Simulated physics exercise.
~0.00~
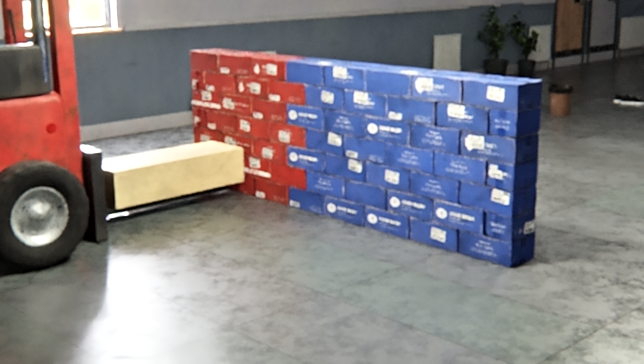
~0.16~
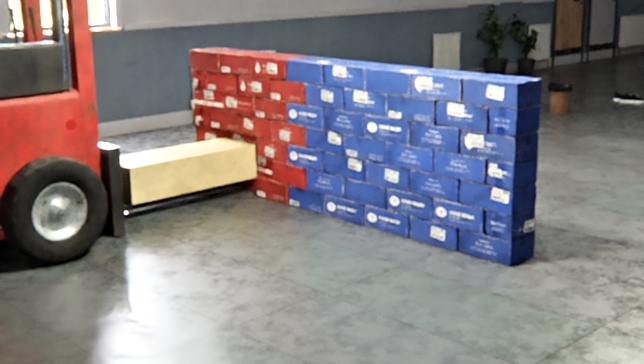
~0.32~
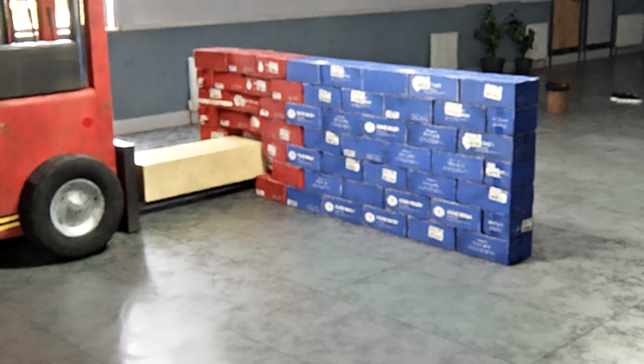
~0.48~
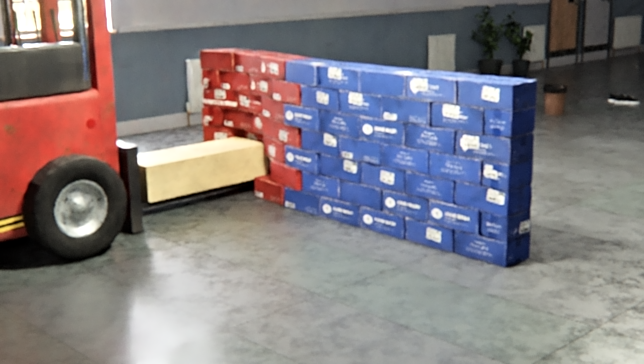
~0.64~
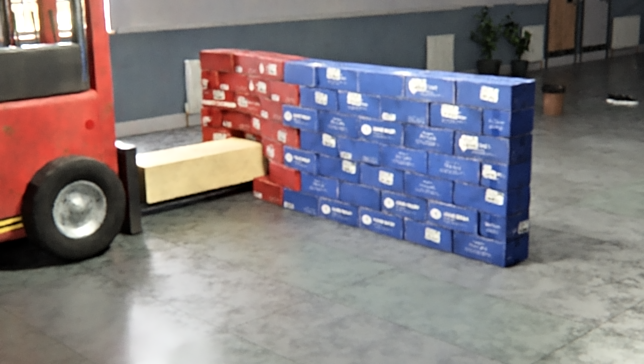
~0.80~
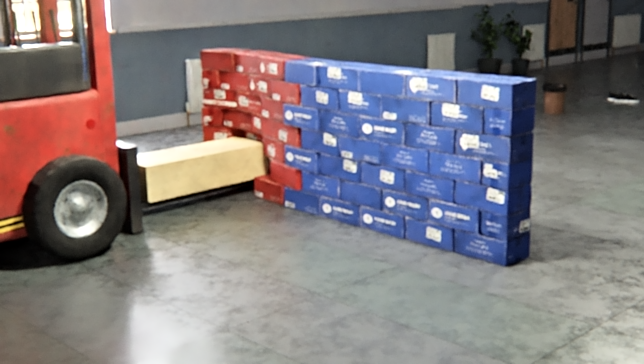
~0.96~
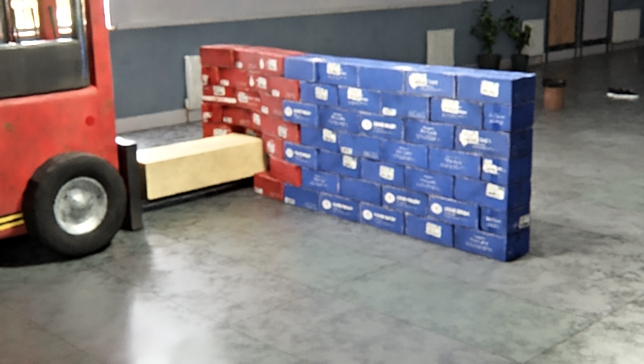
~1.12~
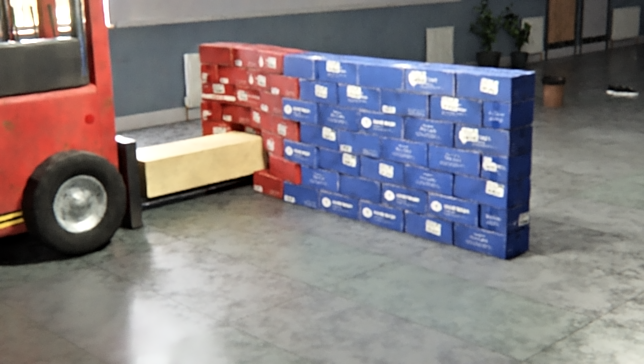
A red lift truck carrying a long, pale crated load low at its front moves in from the left across a grey hall floor, seen from a slightly swaying view. Ahead of it stands a wall of boxes stacked like brickwork, red at the left end and blue across the rest. The truck rolls right and presses the load into the lower red part, and the red boxes shift slightly to the right. Then the truck stops with its load against the wall. Every box stays up, and the blue section remains standing in place.
